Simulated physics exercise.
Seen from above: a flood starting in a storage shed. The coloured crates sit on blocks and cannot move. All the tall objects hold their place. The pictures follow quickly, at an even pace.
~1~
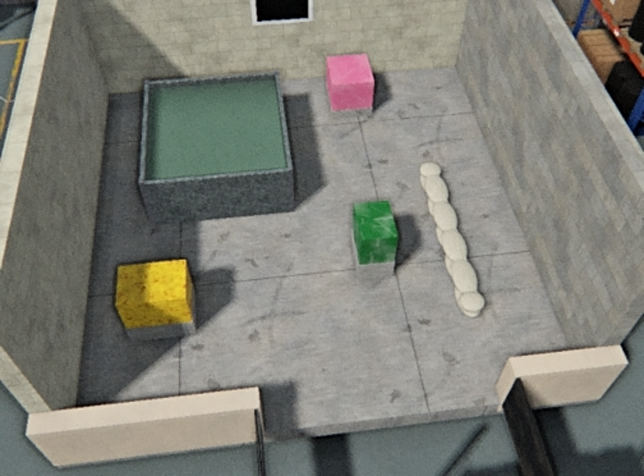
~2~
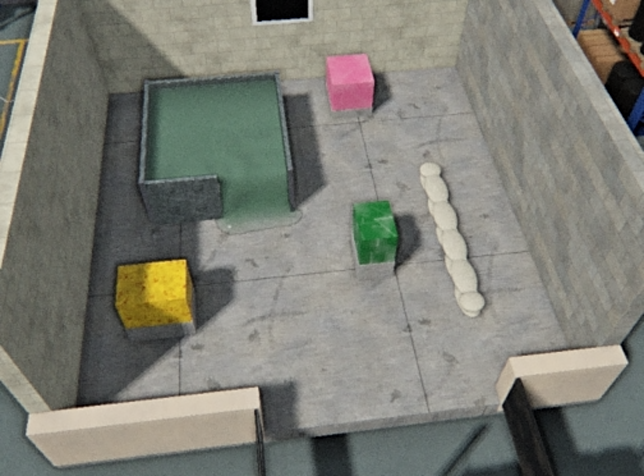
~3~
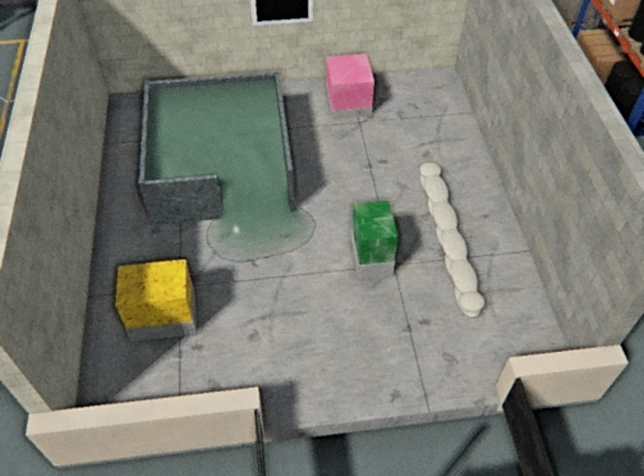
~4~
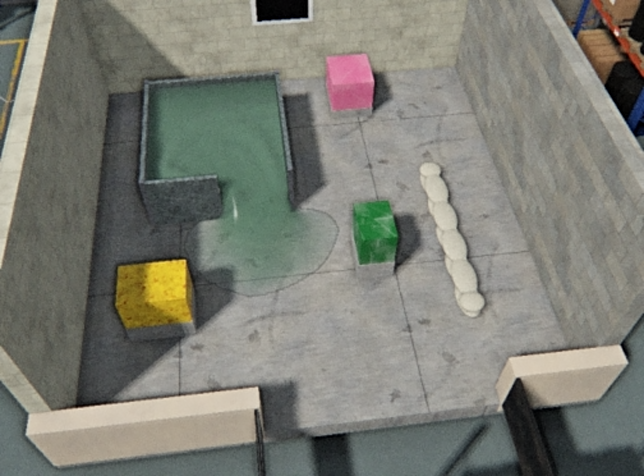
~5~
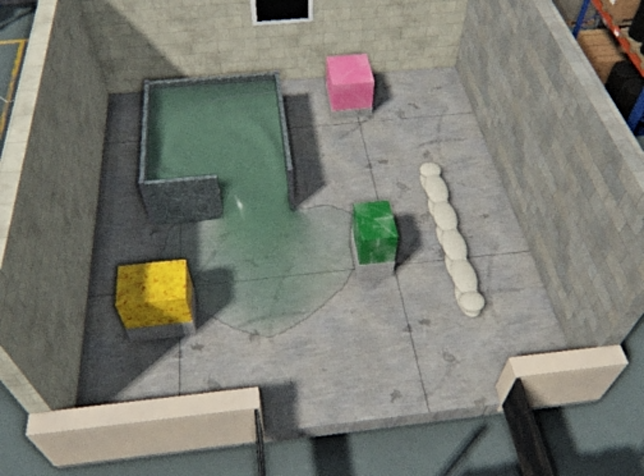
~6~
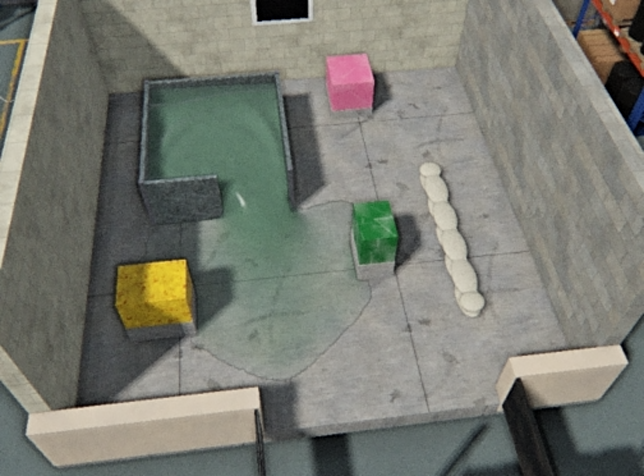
A storage shed with pale block walls and a grey slab floor is seen from above by a still camera. A dark-walled tank of green water stands at the upper left, with a yellow block below it, a pink block near the back wall, a green block right of centre and a row of white sacks at the right. The tank's front right corner opens and water pours out, spreading across the floor toward the viewer and reaching the green block.
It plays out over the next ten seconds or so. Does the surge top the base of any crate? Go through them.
In the end: The yellow crate stays dry; the green crate stays dry; the pink crate stays dry.
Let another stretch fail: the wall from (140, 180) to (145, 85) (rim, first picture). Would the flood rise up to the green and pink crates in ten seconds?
The green one remains dry, the pink one ends up wet.
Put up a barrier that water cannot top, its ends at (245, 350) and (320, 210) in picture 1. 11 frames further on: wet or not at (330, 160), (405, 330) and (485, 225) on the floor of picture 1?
In turn: Covered, clear, clear.
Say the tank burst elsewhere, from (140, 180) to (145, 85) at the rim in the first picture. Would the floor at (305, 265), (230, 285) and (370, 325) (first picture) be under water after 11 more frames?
As listed: Awash, awash, no water.
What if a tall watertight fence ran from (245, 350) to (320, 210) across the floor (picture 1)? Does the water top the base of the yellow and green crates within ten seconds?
One by one: The yellow crate gets wet, the green crate is spared.
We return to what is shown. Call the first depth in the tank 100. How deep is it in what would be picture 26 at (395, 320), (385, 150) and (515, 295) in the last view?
About 2, 2 and 0 per cent.
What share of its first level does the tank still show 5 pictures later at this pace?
Some 70 per cent.
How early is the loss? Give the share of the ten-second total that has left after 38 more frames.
Roughly 75 per cent.
A moment on, water covers 30 % of the floor; the yellow crate water round its plinth, the green crate water round its plinth, the pink crate not reached.
Next, water covers 40 % of the floor; the yellow crate water round its plinth, the green crate water round its plinth, the pink crate not reached.
Then, water covers 50 % of the floor; the yellow crate water round its plinth, the green crate water round its plinth, the pink crate not reached.
Later, water covers 60 % of the floor; the yellow crate water round its plinth, the green crate water round its plinth, the pink crate water round its plinth.
In the end, water covers 85 % of the floor; the yellow crate stayed above the water, the green crate stayed above the water, the pink crate stayed above the water.
